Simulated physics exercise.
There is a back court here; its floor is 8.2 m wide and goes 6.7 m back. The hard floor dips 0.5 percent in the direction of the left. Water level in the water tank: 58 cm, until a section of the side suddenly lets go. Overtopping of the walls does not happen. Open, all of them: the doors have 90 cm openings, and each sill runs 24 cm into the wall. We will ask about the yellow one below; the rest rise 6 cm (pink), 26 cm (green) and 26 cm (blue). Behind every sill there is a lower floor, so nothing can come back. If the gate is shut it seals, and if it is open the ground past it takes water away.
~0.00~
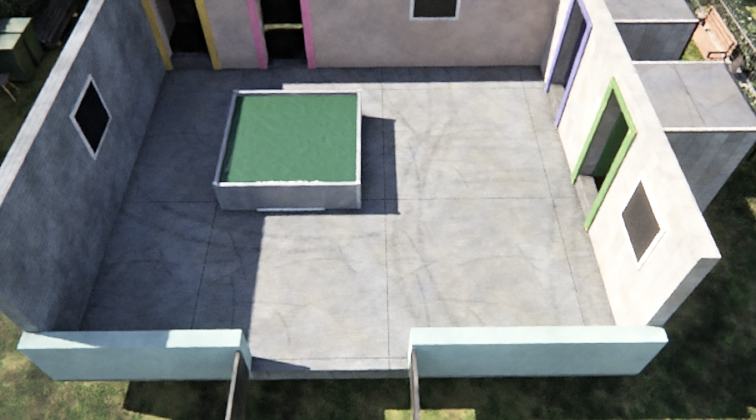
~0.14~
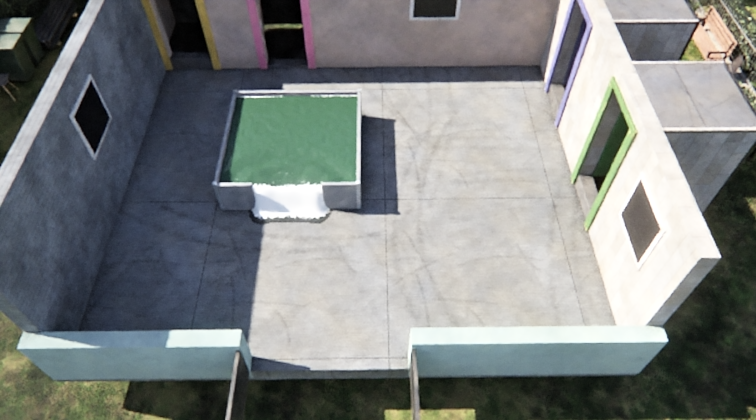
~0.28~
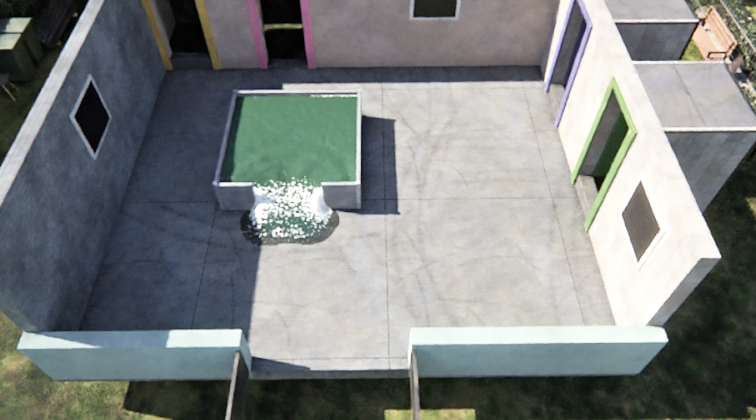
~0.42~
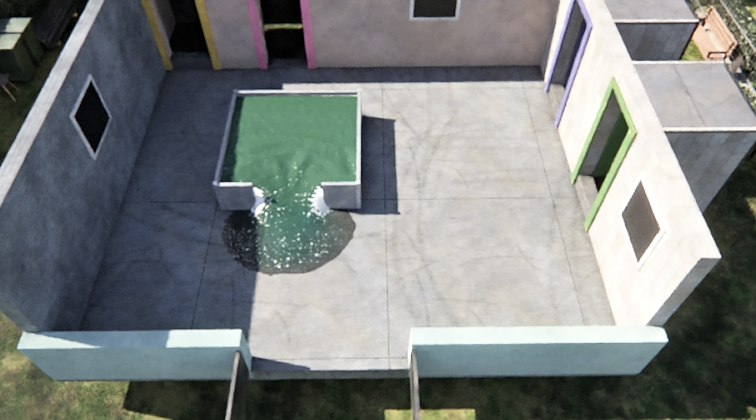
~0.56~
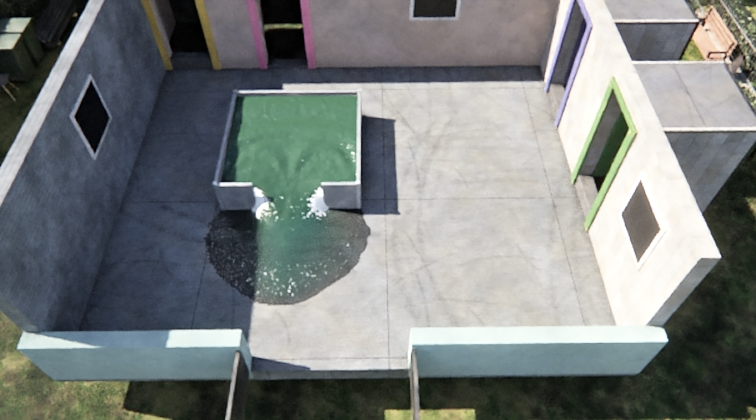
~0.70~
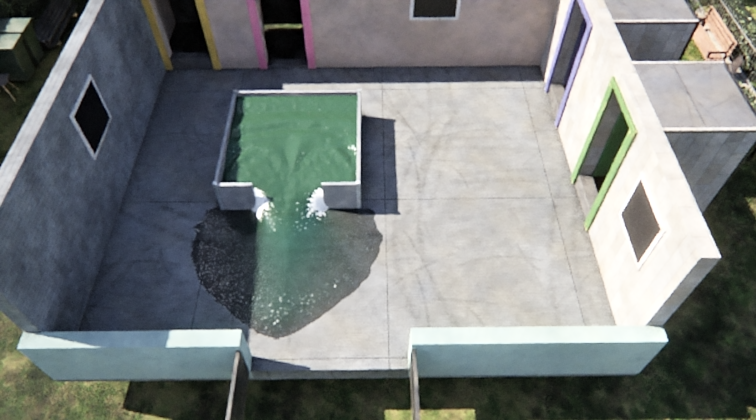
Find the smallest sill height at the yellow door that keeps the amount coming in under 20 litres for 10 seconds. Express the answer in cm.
The smallest height is roughly 6.5 cm.
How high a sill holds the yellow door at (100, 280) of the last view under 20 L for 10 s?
About 8.0 cm.
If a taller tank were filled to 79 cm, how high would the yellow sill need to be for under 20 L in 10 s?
About 10.5 centimetres.
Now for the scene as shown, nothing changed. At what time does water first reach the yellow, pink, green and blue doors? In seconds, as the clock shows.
Yellow 5.5 s, pink 7.0 s, green 5.5 s, blue not within the 10 s.
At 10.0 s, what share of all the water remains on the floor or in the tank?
Around 60 per cent of the water.
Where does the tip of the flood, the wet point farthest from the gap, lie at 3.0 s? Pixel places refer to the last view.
The farthest wet point sits near (582, 351).
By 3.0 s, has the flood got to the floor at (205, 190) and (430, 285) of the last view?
In turn: Still dry, under water.
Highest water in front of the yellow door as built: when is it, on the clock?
The level tops out around 7.5 s.
After 1.4 s water covers 20 % of the floor, deepest (36 cm) near (282, 211); it has not reached the yellow door.
After 3.0 s water covers 25 % of the floor, deepest (30 cm) near (70, 357); it has not reached the yellow door.
After 10.0 s water covers 65 % of the floor, deepest (10 cm) near (70, 357); 9 cm at the yellow door, 0 litres in over its 26 cm sill.
At the yellow door as built, the water arrived by 5.7 s and peaked near 11 cm at 7.6 s.
With a sill of 6 cm, 27 litres would have come in within the 10 s; with 8.5 cm, 4 litres. So under 20 litres takes about 6.5 cm.
